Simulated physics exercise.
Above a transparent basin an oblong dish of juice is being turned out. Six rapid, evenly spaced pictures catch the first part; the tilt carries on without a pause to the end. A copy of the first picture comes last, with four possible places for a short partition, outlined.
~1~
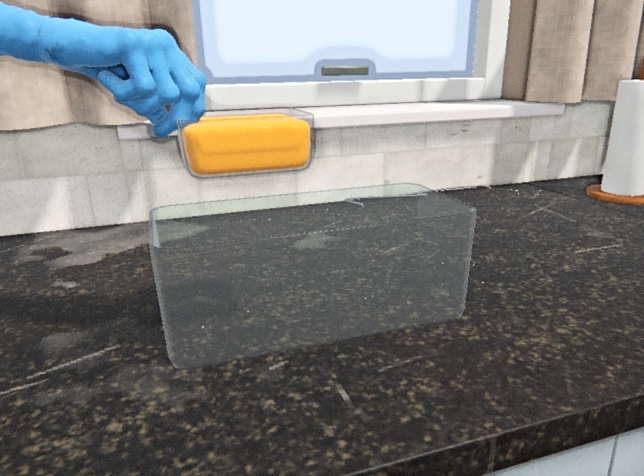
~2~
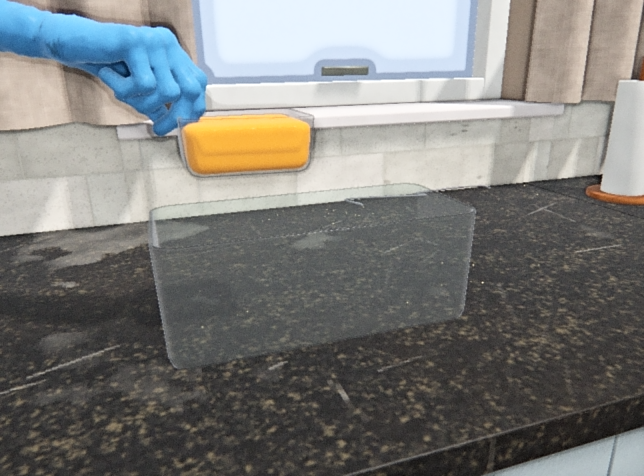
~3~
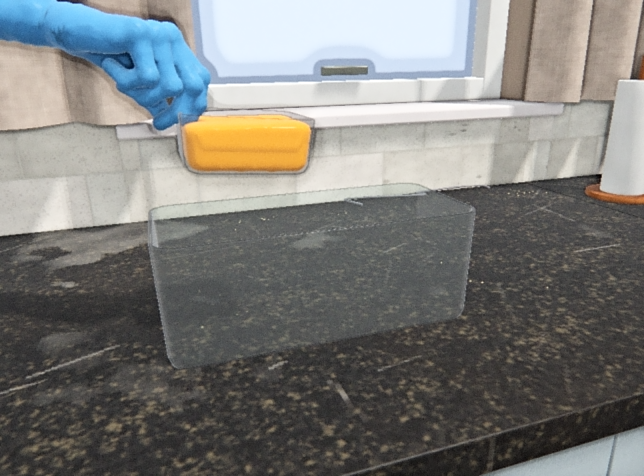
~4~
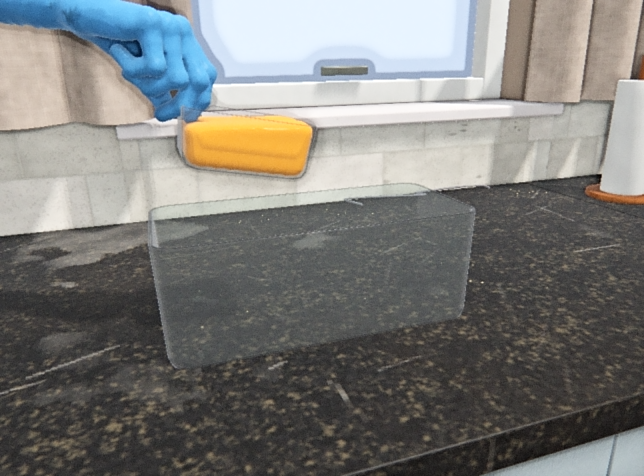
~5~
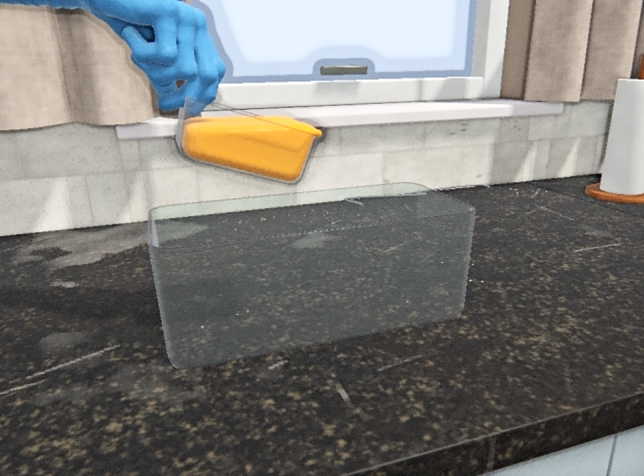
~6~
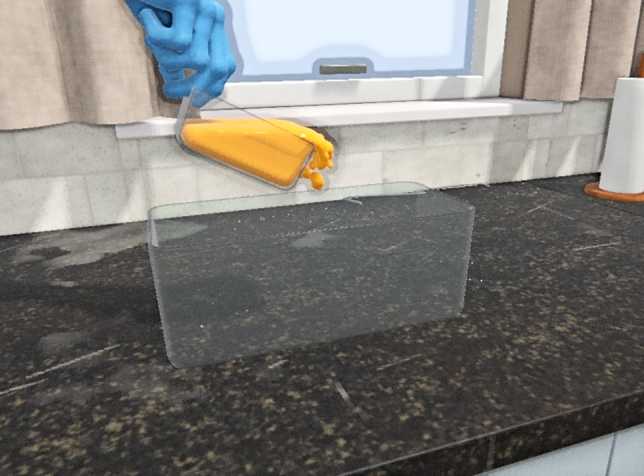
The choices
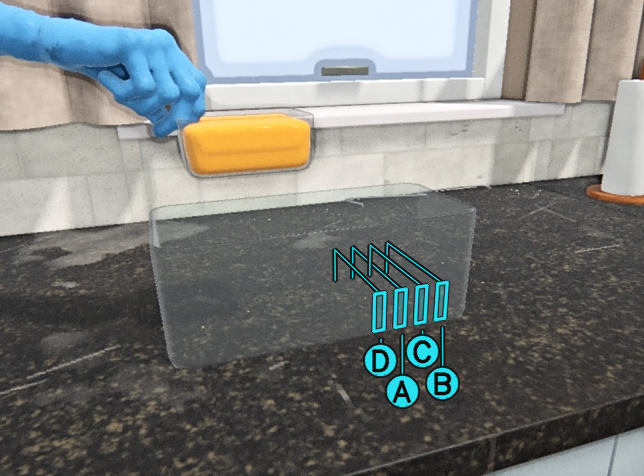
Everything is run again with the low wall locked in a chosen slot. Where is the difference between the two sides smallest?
It is D.
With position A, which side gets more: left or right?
More ends on the left.
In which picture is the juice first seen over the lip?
In picture 5.
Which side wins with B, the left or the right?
The left side.
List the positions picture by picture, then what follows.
Upright, lip at (299, 110); basin from (170, 367) to (461, 312); nothing has left yet.
Upright, lip at (299, 111); nothing has left yet.
Tipped about 5°, lip at (300, 115); nothing has left yet.
Tipped about 11°, lip at (302, 121); nothing has left yet.
Tipped about 18°, lip at (303, 129); juice is over the lip, down to (303, 129).
Tipped about 28°, lip at (303, 138); juice is over the lip, down to (308, 180).
On the marked copy, A at (402, 334); B at (442, 326); C at (422, 330); D at (381, 338).
With A, about 96 % ends left of the wall and 3 % right of it.
With B, about 97 % ends left of the wall and 2 % right of it.
With C, about 97 % ends left of the wall and 2 % right of it.
With D, about 48 % ends left of the wall and 52 % right of it.
